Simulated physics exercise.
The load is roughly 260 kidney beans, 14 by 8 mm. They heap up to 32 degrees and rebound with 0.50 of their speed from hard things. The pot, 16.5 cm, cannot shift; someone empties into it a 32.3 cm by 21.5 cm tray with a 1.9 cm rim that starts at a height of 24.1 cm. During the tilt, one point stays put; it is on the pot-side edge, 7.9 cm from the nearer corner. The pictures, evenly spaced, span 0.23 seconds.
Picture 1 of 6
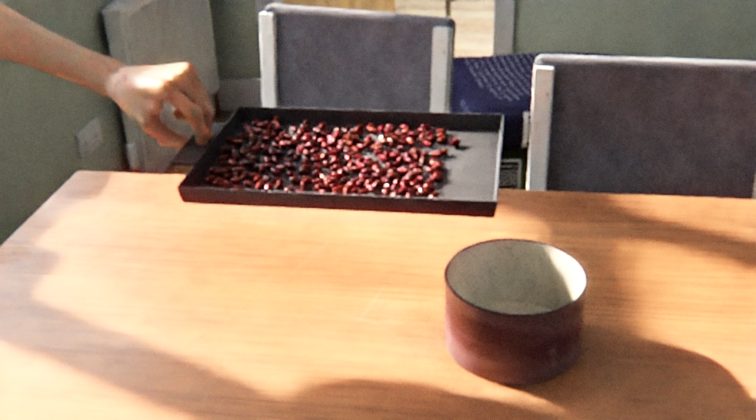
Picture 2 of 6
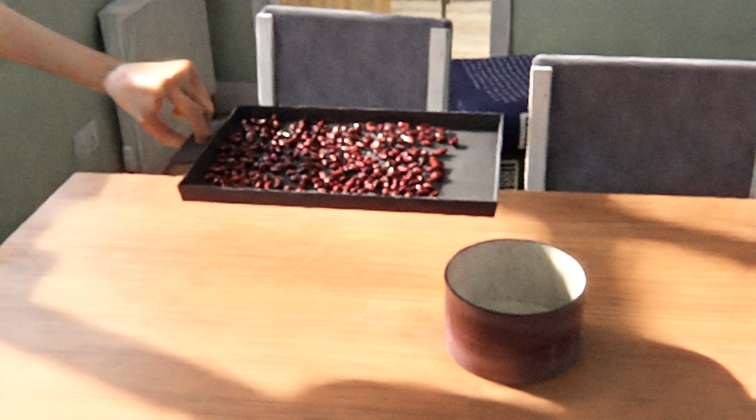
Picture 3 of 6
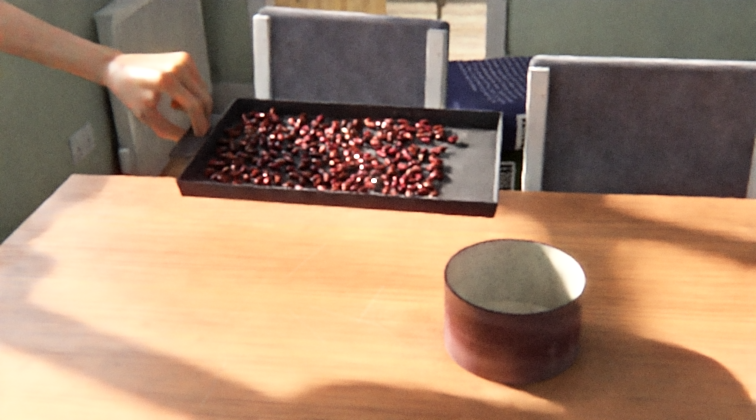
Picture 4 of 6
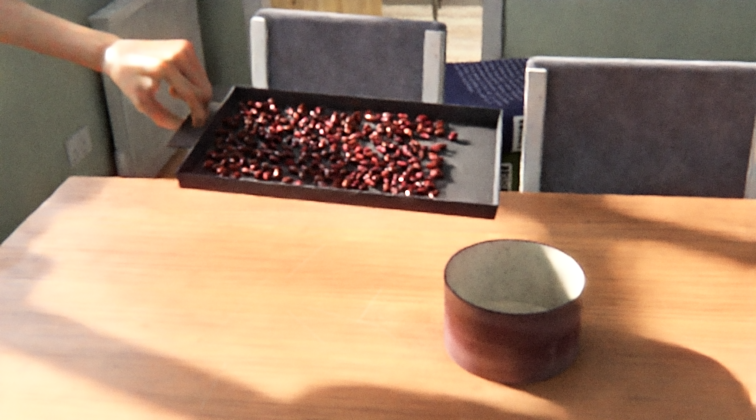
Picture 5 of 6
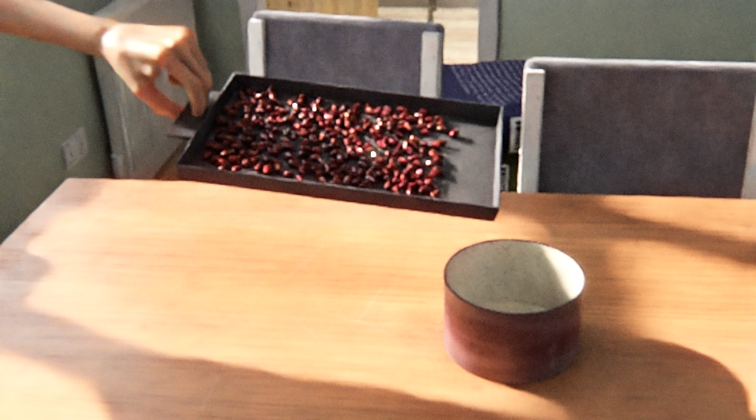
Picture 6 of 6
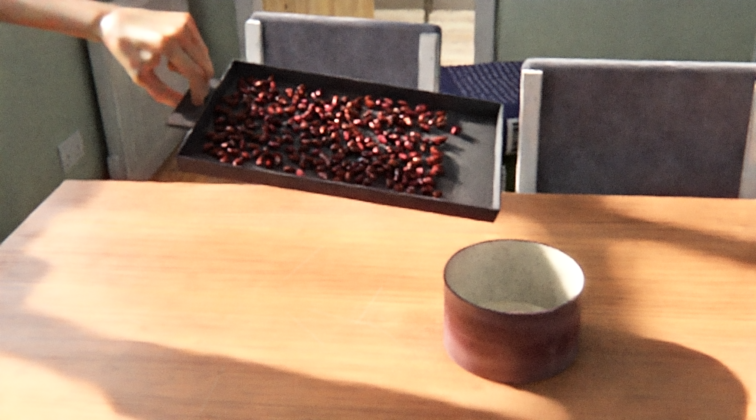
At a sunlit wooden table, a hand held the left end of a dark tray of red beans and slowly raised it, tilting the tray slightly down toward the right, near a round pot.
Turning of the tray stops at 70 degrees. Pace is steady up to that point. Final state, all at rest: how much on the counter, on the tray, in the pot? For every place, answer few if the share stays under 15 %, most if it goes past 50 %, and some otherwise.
Shares - counter: Most; tray: Some; pot: Few.
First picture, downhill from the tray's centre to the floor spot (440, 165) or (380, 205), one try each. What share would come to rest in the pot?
I'd put it at roughly 35 per cent for the first tilt and roughly 0 per cent for the second.
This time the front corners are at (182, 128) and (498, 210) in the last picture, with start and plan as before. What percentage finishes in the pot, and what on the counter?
The pot gets 5 and the counter 75.
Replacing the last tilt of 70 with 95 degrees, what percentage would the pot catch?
Roughly 5 %.
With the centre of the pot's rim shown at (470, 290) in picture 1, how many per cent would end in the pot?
About 10 per cent.
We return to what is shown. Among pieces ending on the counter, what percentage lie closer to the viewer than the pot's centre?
Share: Roughly 100 %.
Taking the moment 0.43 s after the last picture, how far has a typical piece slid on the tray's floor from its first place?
Displacement on the tray: Roughly 8 cm.
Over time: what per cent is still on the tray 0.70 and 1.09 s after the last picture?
I'd say roughly 90, then roughly 45.
Then, 0.43 s after the last picture, tilt 40 degrees; the tray holds 100 %, the pot 0 %.
Then, 0.70 s after the last picture, tilt 58 degrees; the tray holds 90 %, the pot 0 %.
Then, 1.09 s after the last picture, tilt 70 degrees; the tray holds 45 %, the pot 0 %.
In the end, counter 75 %, tray 20 %, pot 0 %.
